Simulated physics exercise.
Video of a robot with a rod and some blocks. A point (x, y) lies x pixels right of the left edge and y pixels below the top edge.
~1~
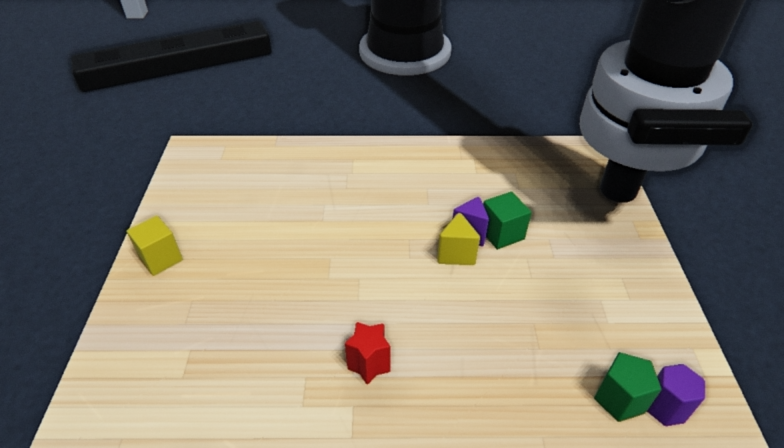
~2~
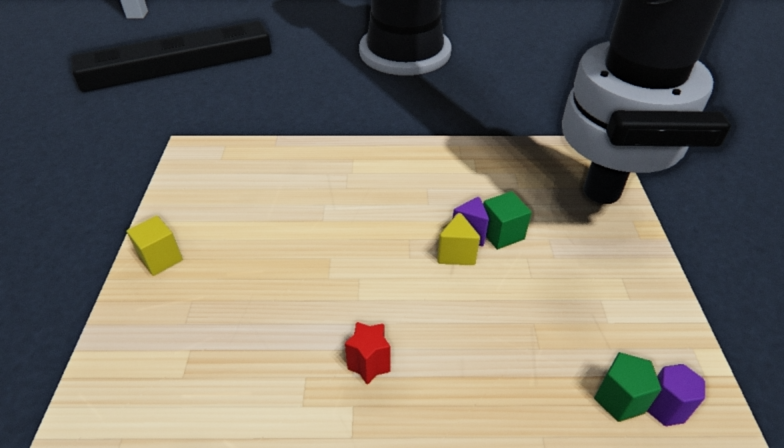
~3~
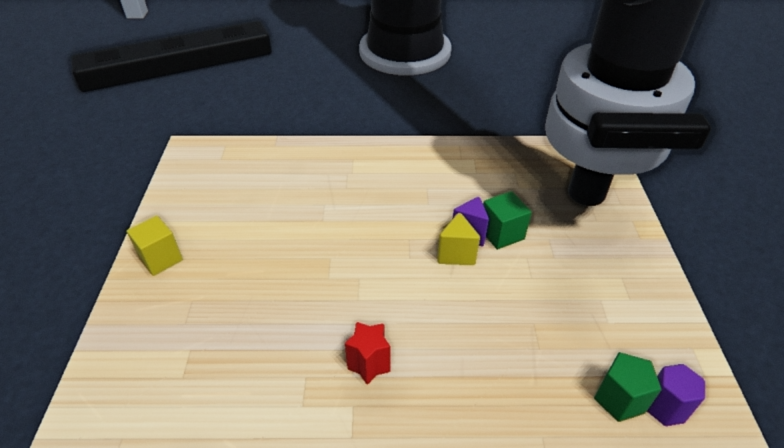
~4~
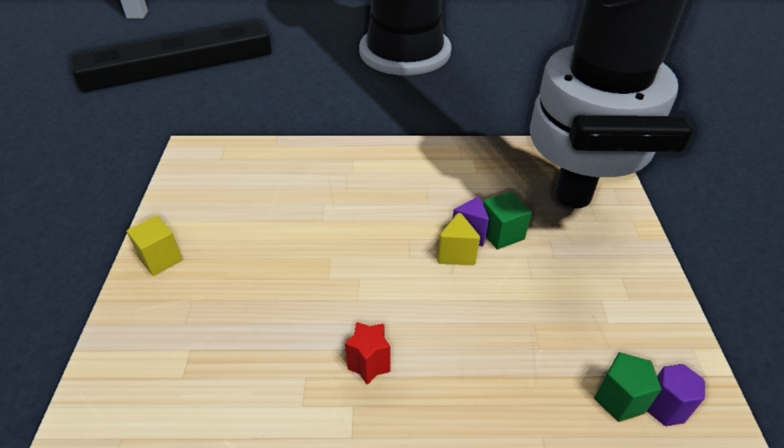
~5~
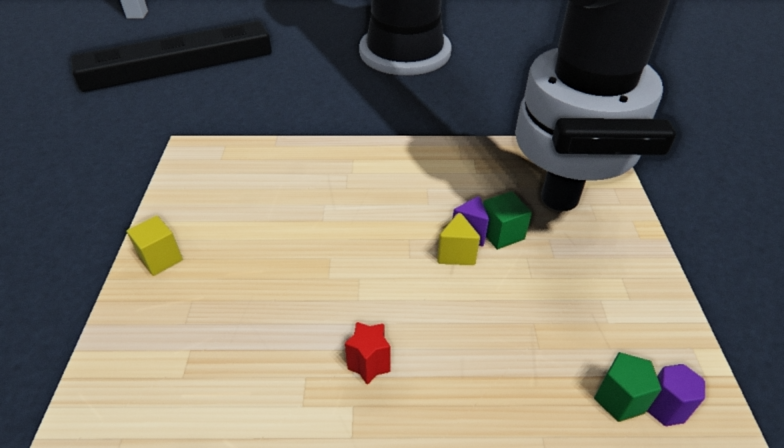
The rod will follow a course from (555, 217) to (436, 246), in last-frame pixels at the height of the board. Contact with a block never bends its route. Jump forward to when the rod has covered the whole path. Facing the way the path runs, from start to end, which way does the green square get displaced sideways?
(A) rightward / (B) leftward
Correct choice: A.
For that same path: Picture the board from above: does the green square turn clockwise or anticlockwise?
Its spin: Clockwise.
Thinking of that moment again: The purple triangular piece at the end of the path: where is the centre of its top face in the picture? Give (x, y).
Around pixel (371, 213).
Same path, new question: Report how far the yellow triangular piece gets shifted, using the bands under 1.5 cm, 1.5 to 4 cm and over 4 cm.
The 1.5 to 4 cm band.
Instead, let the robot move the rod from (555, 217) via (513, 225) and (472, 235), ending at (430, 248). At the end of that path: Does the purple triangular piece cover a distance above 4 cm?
That would be a yes.
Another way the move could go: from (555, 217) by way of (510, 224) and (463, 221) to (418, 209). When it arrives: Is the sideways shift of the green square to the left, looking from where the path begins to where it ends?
It seems so.
On the path given first. One third of the way, rod (519, 211); yellow triangular piece (458, 229), turned 10° anticlockwise; purple triangular piece (458, 207); green square (488, 208).
Two thirds of the way, rod (479, 221); yellow triangular piece (442, 238), turned 65° anticlockwise; purple triangular piece (414, 209); green square (444, 215), turned 25° clockwise.
At the end, rod (438, 229); yellow triangular piece (440, 242), turned 75° anticlockwise; purple triangular piece (371, 213); green square (401, 221), turned 25° clockwise.
